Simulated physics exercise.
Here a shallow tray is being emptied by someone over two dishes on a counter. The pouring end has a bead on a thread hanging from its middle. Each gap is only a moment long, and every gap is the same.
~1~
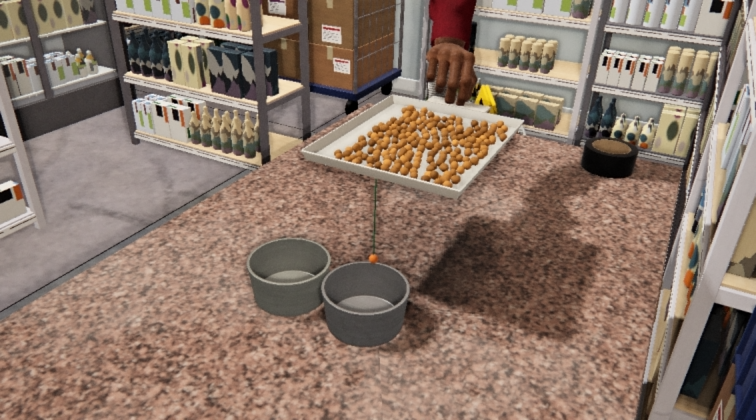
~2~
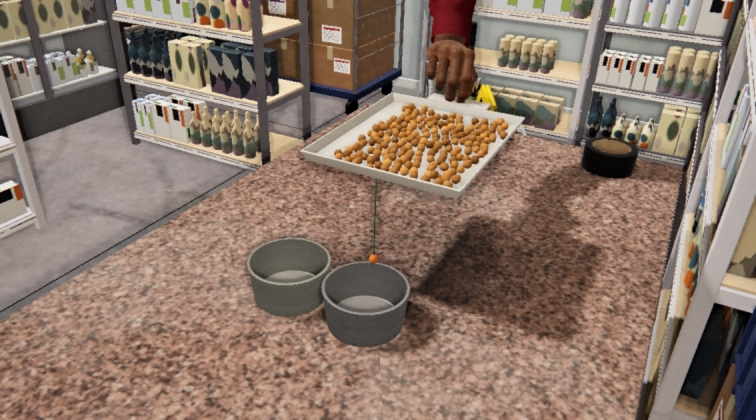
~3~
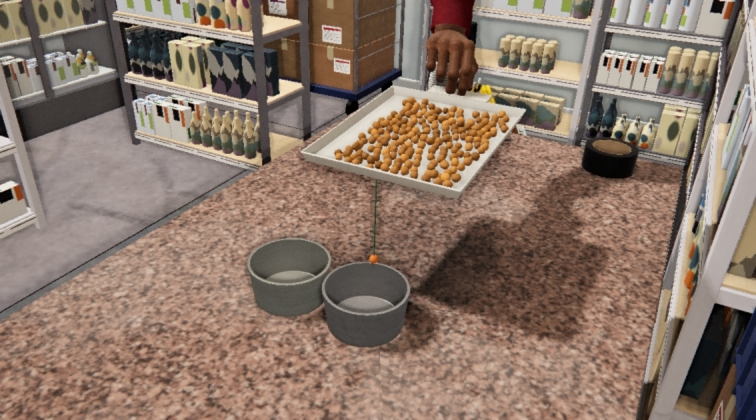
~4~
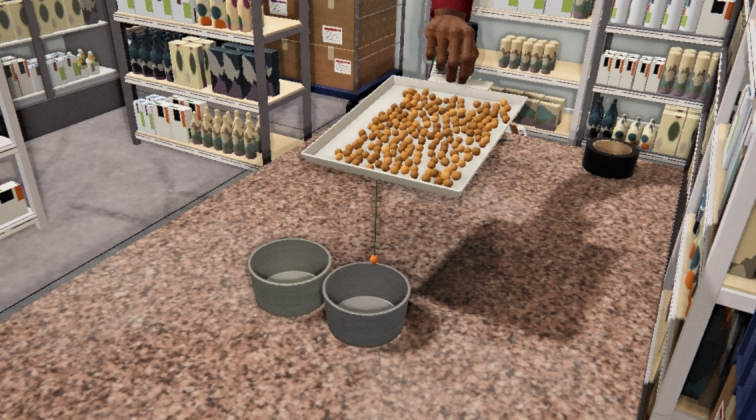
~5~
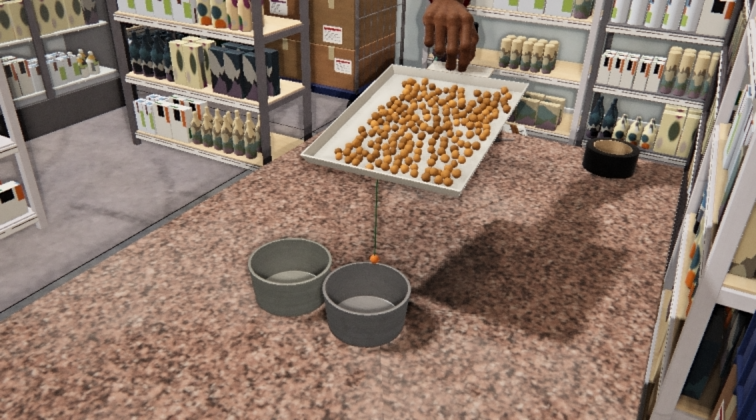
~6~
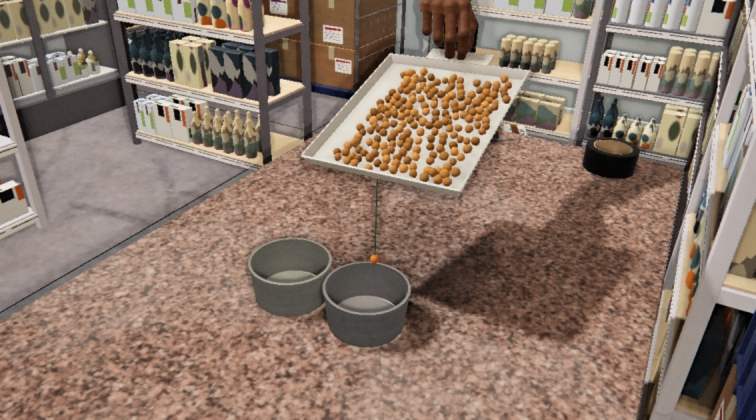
A hand raising the far end of a shallow tray of roasted chickpeas, steadily steepening it above two grey dishes on a speckled counter.
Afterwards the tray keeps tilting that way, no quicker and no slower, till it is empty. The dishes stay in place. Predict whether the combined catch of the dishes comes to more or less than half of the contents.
The combined catch is more than half.
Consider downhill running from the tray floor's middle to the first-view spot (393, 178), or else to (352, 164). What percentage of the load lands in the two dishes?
50 %, give or take, and then 90 %.
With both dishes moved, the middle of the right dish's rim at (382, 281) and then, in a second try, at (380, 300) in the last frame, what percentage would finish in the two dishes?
It works out to 60 percent and then 90 percent.
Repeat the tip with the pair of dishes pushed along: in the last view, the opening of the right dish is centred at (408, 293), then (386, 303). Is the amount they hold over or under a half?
In the first position a majority, in the second a majority.
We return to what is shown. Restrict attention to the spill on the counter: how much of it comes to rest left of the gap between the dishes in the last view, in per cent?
Looks like close to 20 per cent of it.
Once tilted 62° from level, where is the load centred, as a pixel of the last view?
(375, 148).
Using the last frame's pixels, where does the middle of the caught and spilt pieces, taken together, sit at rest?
Near (345, 315).
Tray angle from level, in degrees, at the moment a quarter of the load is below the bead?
It sits at roughly 85°.
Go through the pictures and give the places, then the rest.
The first picture shows corners of the pouring end at (307, 150) and (457, 188), level; middle of the load at (424, 143), roasted chickpeas; left dish at (266, 295); right dish at (344, 325); bead on its thread at (374, 259).
The second picture shows corners of the pouring end at (307, 150) and (458, 188), level; middle of the load at (424, 142).
The third picture shows corners of the pouring end at (307, 151) and (458, 188), tipped barely, lowest at the left corner; middle of the load at (424, 138).
The fourth picture shows corners of the pouring end at (307, 152) and (458, 188), tipped a little, lowest at the left corner; middle of the load at (425, 133).
The fifth picture shows corners of the pouring end at (306, 153) and (458, 187), tipped a little, lowest at the left corner; middle of the load at (425, 127).
The sixth picture shows corners of the pouring end at (306, 154) and (457, 187), tipped clearly, lowest at the left corner; middle of the load at (423, 122); left dish at (267, 295); right dish at (345, 325).
Soon, tray tipped steeply; nearly all on the tray; a stray few in the right dish; a stray few in the left dish; a small part in the air.
A while on, tray tipped past a quarter turn; a stray few on the tray; about a third in the right dish; about a quarter in the left dish; about a quarter outside both; about a quarter in the air.
Towards the end, tray tipped past a quarter turn; about a third in the right dish; about a third in the left dish; about a quarter outside both.
Finally, tray tipped past a quarter turn; about a third in the right dish; about a third in the left dish; about a quarter outside both.
